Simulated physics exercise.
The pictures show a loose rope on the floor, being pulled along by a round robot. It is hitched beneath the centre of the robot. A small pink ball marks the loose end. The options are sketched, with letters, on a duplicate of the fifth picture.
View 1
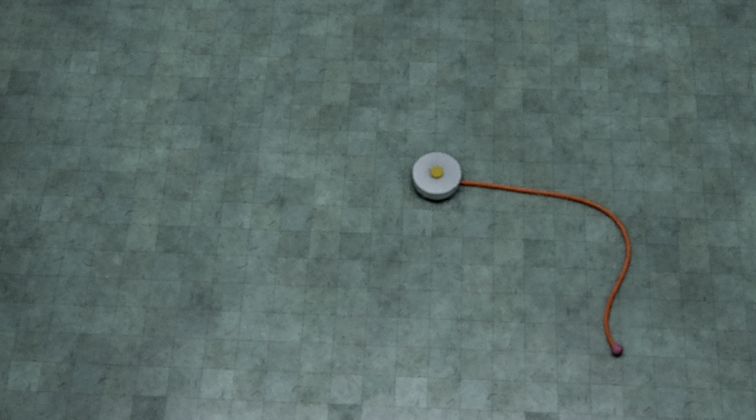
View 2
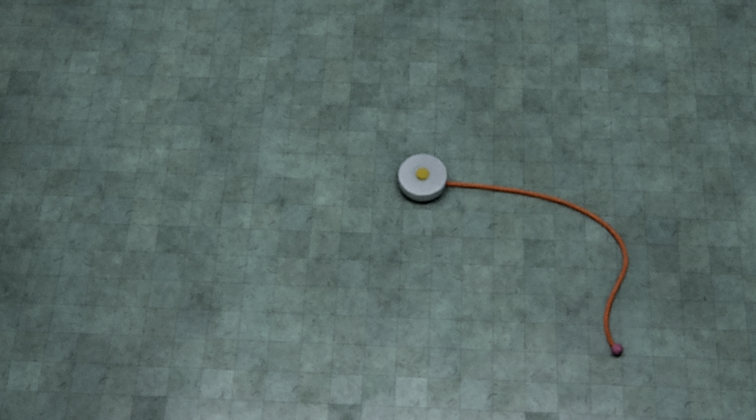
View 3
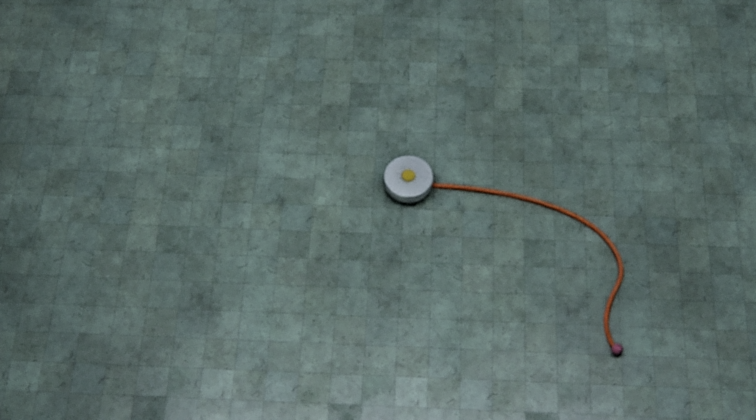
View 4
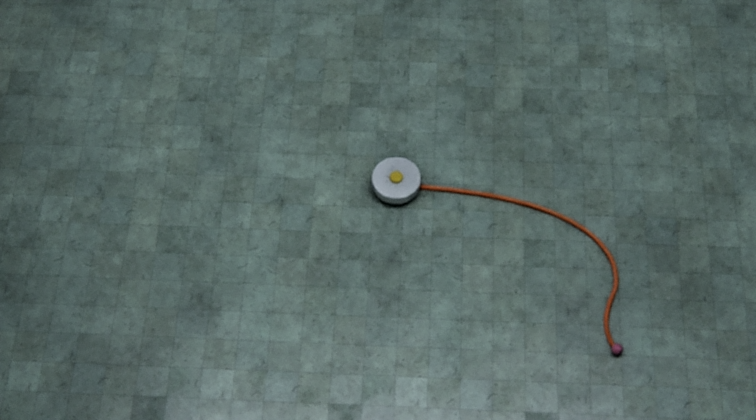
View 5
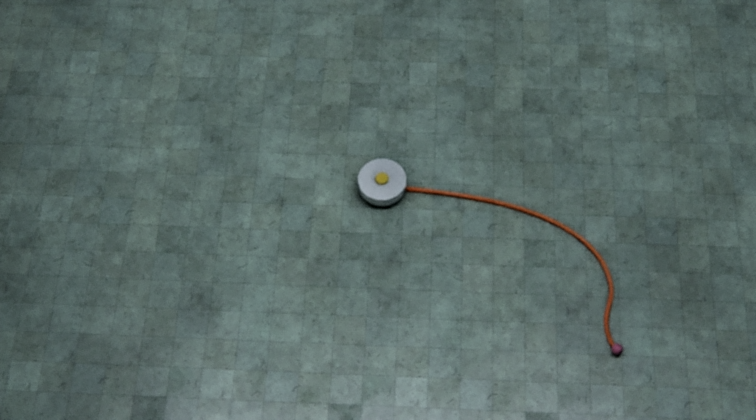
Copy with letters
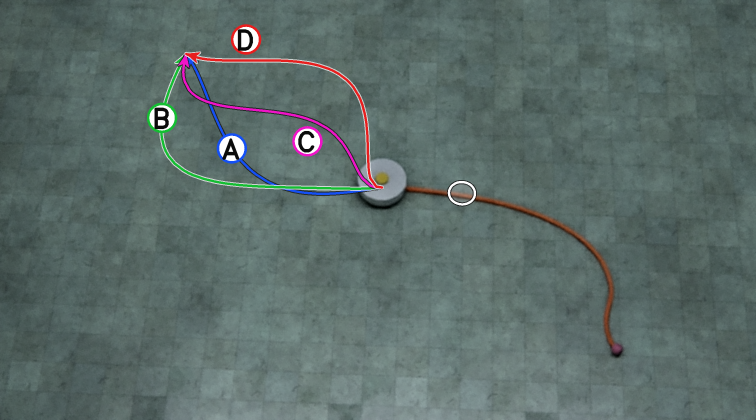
A round grey robot with a yellow dot on top slid slowly left across the greenish floor, pulling an orange rope behind it, and the rope's curve loosened a little while its far end stayed put.
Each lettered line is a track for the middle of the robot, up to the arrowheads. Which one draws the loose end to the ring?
Choose route D.
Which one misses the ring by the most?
Route B.
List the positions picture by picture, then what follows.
In the first frame, free end (617, 349); robot (437, 177).
In the second frame, robot (423, 178); free end (617, 349).
In the third frame, robot (408, 180); free end (617, 349).
In the fourth frame, robot (396, 181); free end (617, 349).
In the fifth frame, robot (382, 183); free end (617, 349).
On the marked copy, A from (382, 187) via (241, 161) to (186, 54); B from (382, 187) via (204, 179) to (186, 54); C from (382, 187) via (279, 113) to (186, 54); D from (382, 187) via (334, 71) to (186, 54); the ring at (462, 193).
Following D. Soon after the start, robot (359, 93), middle of the rope (473, 202), free end (598, 307).
Later, robot (264, 56), middle of the rope (398, 137), free end (517, 234).
In the end, robot (185, 49), middle of the rope (329, 113), free end (462, 188); the free end is on the ring.
As for the rest, A leaves the free end at (431, 227); B leaves the free end at (415, 229); C leaves the free end at (447, 206).
